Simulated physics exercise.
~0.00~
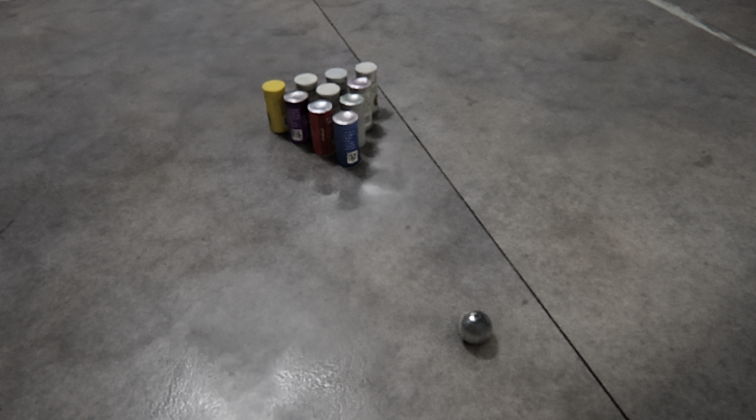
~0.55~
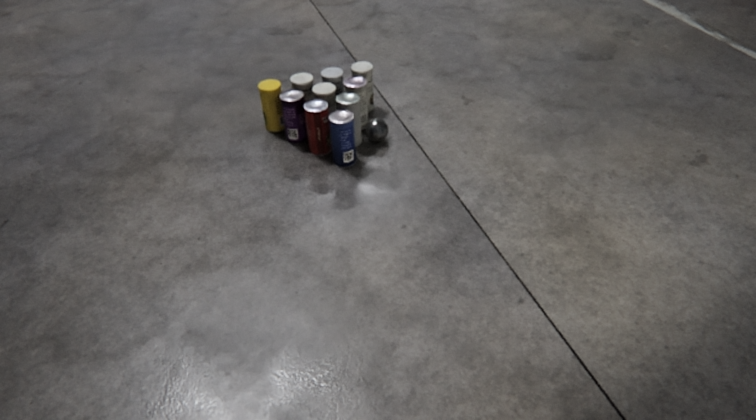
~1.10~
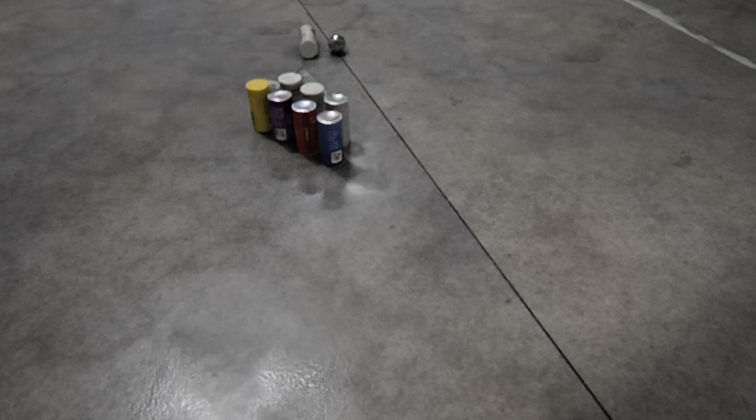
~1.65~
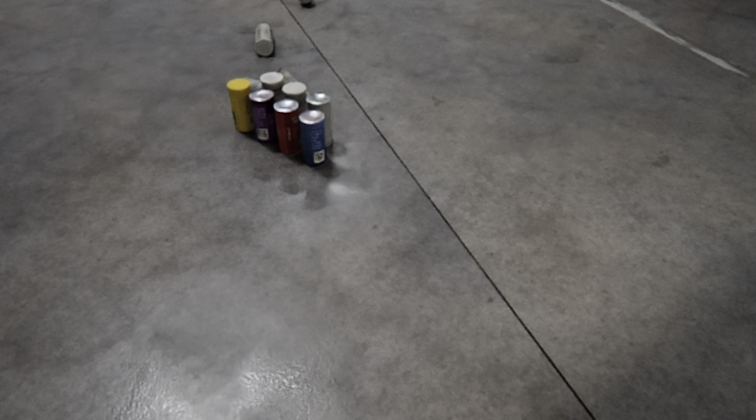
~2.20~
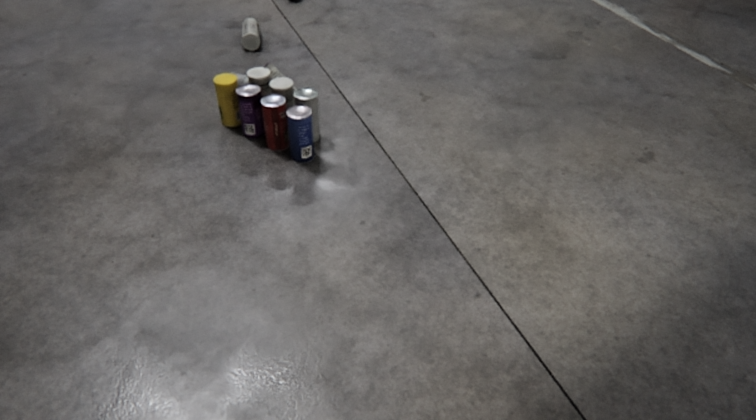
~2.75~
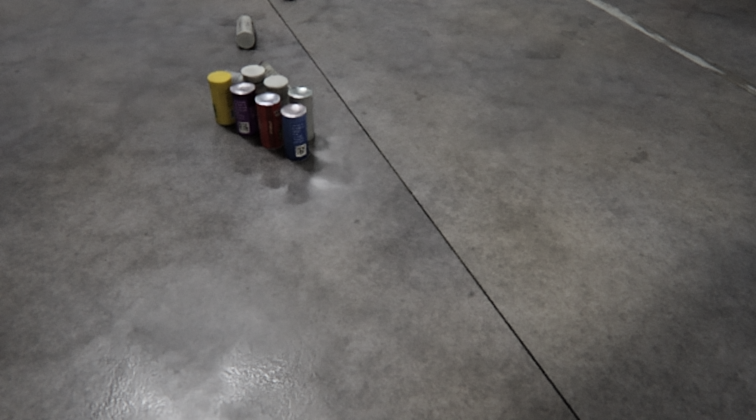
A steel ball rolls into grouped canisters, knocks some away, and leaves the coloured ones standing.
